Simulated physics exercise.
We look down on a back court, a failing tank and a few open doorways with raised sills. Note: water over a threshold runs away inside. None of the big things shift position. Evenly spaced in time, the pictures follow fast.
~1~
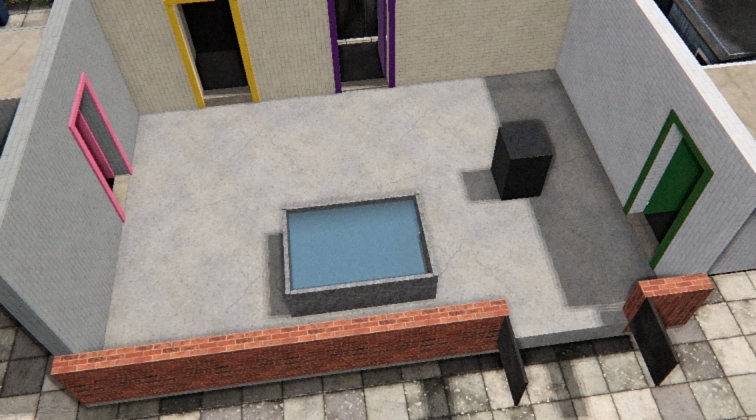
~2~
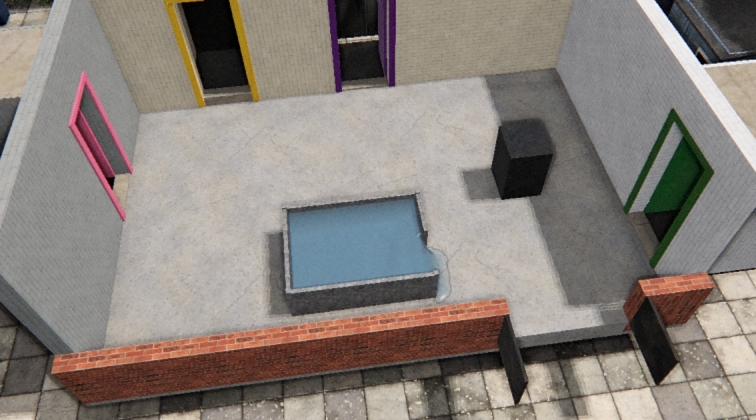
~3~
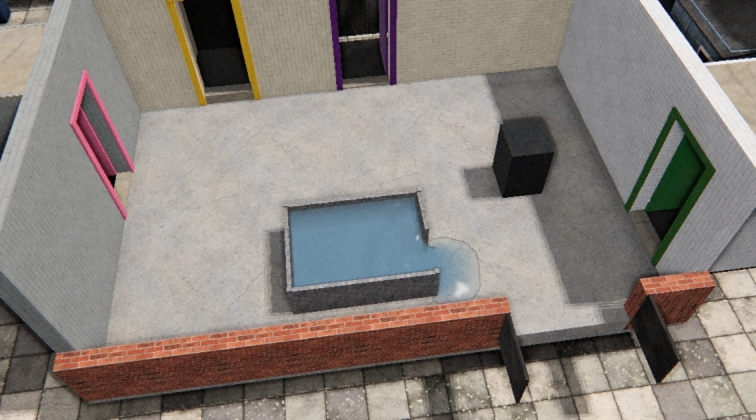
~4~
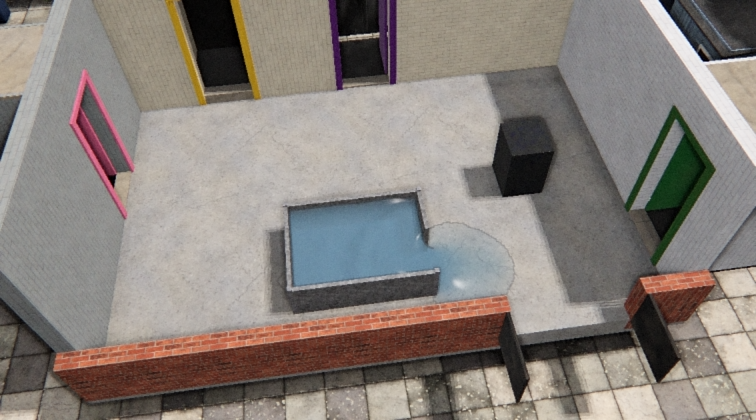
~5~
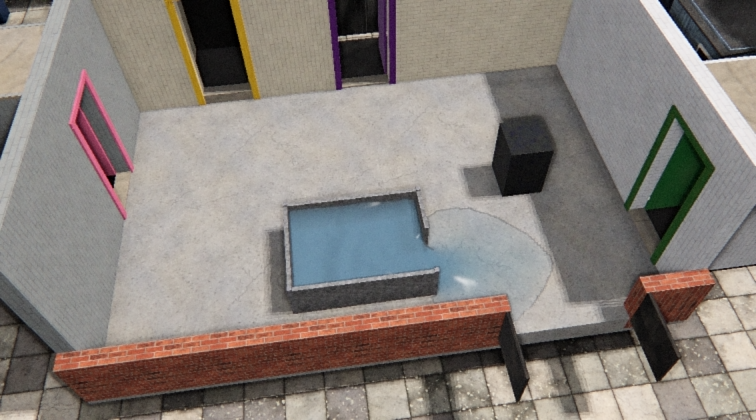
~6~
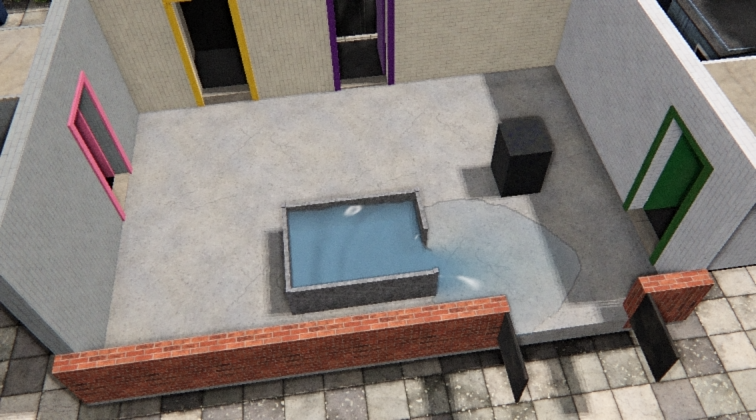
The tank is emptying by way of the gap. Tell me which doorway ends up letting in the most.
That would be the green doorway.
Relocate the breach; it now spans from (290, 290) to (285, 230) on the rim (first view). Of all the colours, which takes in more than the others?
That would be the pink one.
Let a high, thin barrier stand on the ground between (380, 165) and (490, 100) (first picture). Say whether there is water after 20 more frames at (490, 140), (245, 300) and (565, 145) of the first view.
Lab note - three points, in order: No flooding; no flooding; flooding.
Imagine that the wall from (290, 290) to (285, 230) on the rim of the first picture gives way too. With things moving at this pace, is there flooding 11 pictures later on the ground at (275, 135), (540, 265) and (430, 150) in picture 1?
The first spot is left untouched, the second left untouched, the third left untouched.
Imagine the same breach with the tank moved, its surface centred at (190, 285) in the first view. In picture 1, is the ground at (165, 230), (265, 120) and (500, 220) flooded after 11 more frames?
Point by point, the spots are not hit, not hit and hit.
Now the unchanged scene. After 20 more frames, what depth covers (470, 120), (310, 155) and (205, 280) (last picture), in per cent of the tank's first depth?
Approx. values, in order: 2 %, 0 %, 0 %.
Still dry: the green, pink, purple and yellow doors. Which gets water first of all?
That's the door marked green, I reckon.
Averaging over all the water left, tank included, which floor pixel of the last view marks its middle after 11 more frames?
I reckon somewhere around (421, 255).
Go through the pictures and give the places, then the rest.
The first picture shows the tank at (357, 243) is whole and still.
In the second picture, the front is at (441, 296), out from the gap at (427, 268).
In the third picture, the front is at (468, 252), out from the gap at (428, 267).
In the fourth picture, the front is at (508, 274), out from the gap at (428, 267).
In the fifth picture, water pours out at (428, 266) and has run to (546, 265).
In the sixth picture, water pours out at (427, 266) and has run to (572, 261).
A moment on, water covers 20 % of the floor; purple door not reached, pink door not reached, green door wet at the sill, nothing in, yellow door not reached.
Next, water covers 20 % of the floor; purple door not reached, pink door not reached, green door some in, yellow door not reached.
Then, water covers 25 % of the floor; purple door not reached, pink door not reached, green door a lot in, yellow door not reached.
Later, water covers 35 % of the floor; purple door not reached, pink door not reached, green door a lot in, yellow door not reached.
In the end, water covers 50 % of the floor; purple door wet at the sill, nothing in, pink door not reached, green door a lot in, yellow door wet at the sill, nothing in; the green door has let in the most.
